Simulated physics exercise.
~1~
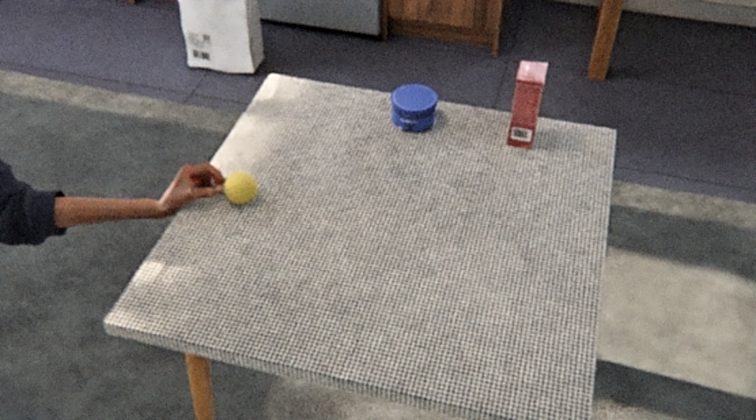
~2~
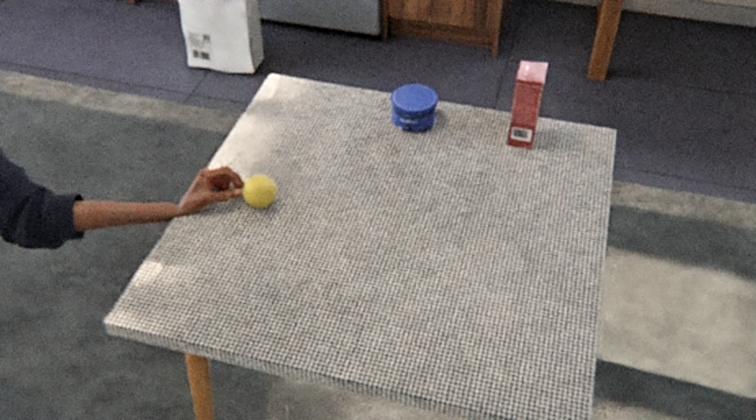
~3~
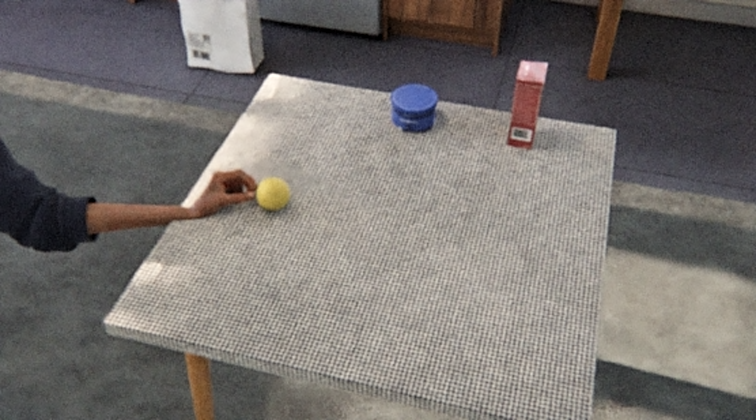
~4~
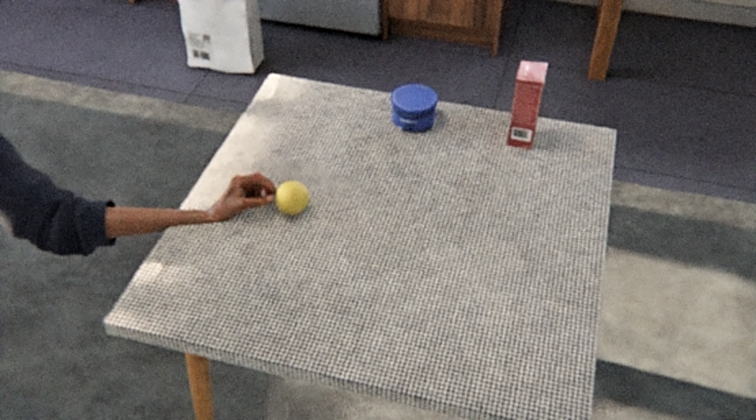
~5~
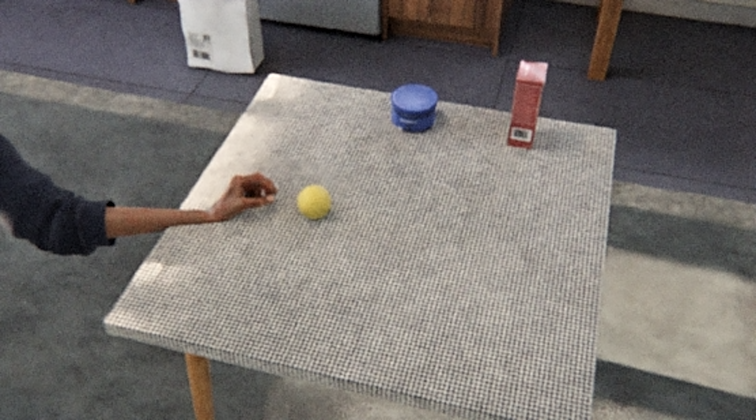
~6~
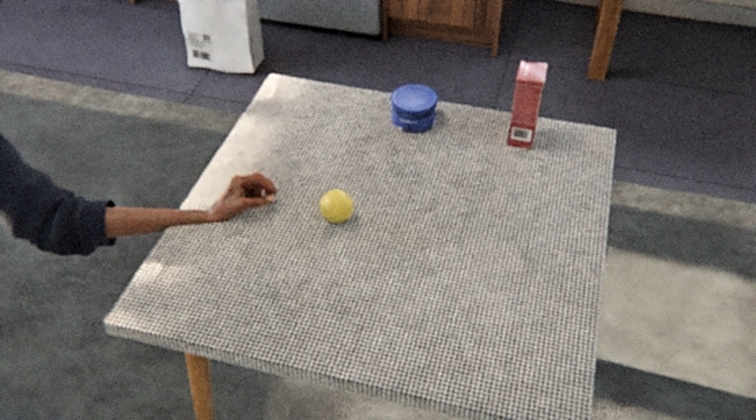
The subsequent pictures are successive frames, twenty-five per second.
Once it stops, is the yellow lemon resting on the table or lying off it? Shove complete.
It quits the table.
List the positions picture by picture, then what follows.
Under the hand; yellow lemon (241, 188), in the first frame.
Under the hand; yellow lemon (260, 191), in the second frame.
Under the hand; yellow lemon (273, 194), in the third frame.
Yellow lemon (292, 198), in the fourth frame.
Yellow lemon (314, 202) rolled about its own width, in the fifth frame.
Yellow lemon (337, 207) rolled about its own width, in the sixth frame.
Then, 0.20 s after the last picture, yellow lemon rolled well along near (448, 228).
Then, 0.50 s after the last picture, yellow lemon now off the table.
Then, 0.90 s after the last picture, things are still on the move.
By the end, off the table, yellow lemon.
